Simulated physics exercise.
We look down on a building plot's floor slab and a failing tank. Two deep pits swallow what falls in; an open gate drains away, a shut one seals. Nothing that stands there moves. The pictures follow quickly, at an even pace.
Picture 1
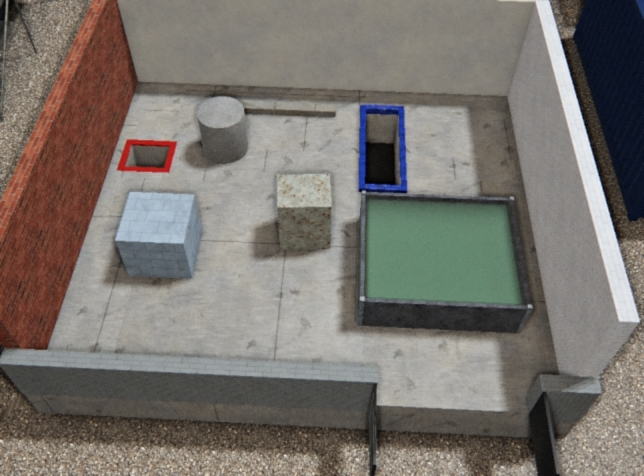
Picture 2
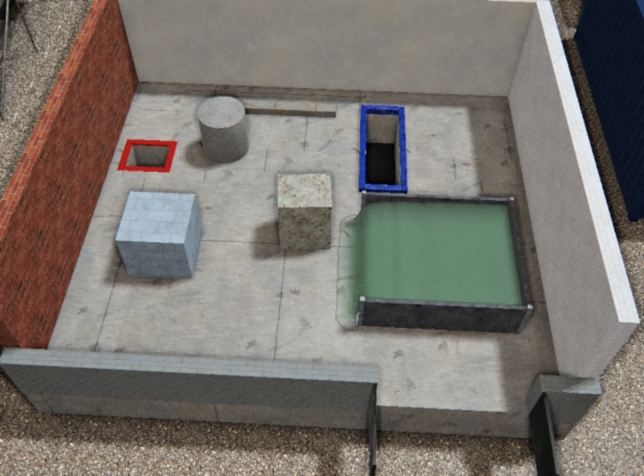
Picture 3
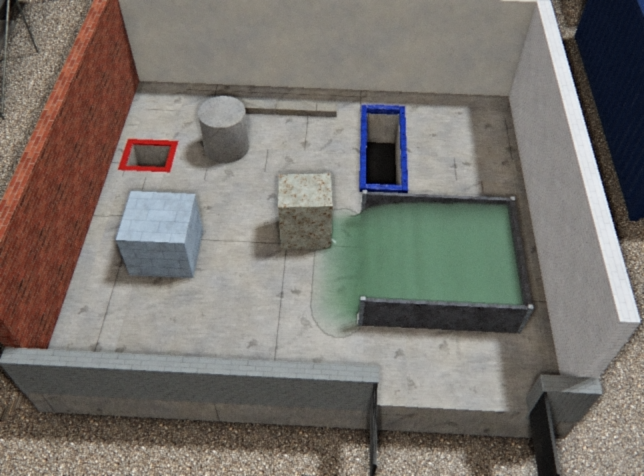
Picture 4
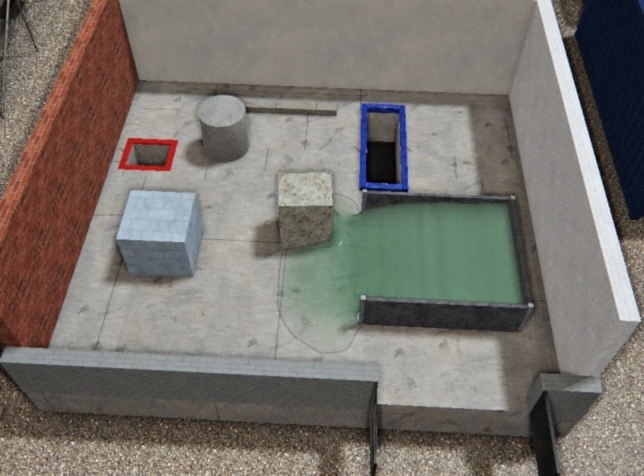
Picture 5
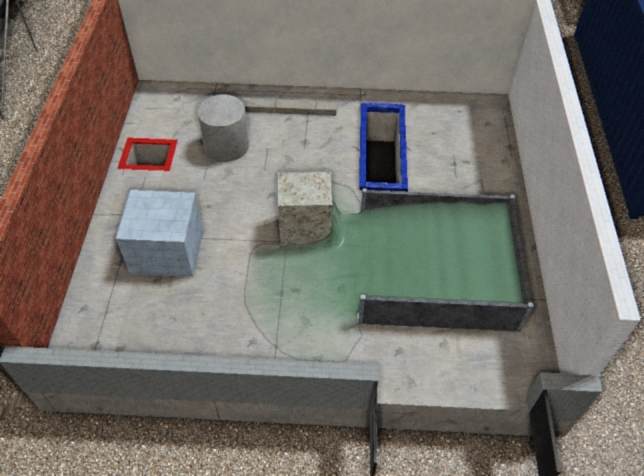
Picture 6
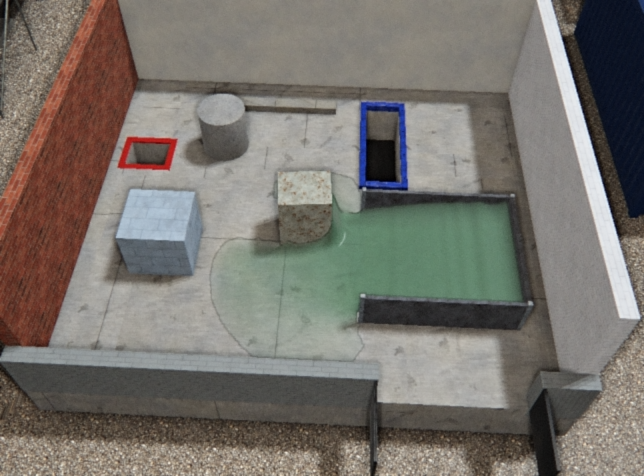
On a walled concrete floor, green water pours from a tank's left side and spreads leftward around a speckled block.
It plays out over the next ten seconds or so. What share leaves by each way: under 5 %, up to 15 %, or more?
The gate takes not even 5 %; the blue pit takes not even 5 %; the red pit takes above 15 %.
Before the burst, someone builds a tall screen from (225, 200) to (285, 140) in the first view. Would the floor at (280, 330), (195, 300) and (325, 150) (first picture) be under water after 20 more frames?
As listed: Awash, wet, wet.
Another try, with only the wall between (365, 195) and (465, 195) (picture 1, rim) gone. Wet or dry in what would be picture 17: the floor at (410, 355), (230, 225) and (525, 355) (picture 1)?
One after the other: Free of water, not flooded, clear.
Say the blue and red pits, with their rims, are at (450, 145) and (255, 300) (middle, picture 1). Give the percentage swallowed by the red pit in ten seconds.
In per cent: Red 30.
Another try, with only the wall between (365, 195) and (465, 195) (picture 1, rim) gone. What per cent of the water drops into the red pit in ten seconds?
Roughly, in per cent: Red 10.
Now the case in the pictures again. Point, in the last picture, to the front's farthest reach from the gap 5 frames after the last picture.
Close to (80, 289).
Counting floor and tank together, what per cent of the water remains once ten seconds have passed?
I make it 80 per cent.
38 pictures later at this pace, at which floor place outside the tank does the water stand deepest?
Close to (137, 85).
A moment on, water covers 30 % of the floor; the gate 0 %, the blue pit 0 %, the red pit 0 %.
Next, water covers 45 % of the floor; the gate 0 %, the blue pit 0 %, the red pit 0 %.
Then, water covers 60 % of the floor; the gate 0 %, the blue pit 0 %, the red pit 1 %.
Later, water covers 75 % of the floor; the gate 0 %, the blue pit 0 %, the red pit 10 %.
In the end, water covers 90 % of the floor; the gate 1 %, the blue pit 0 %, the red pit 19 %.
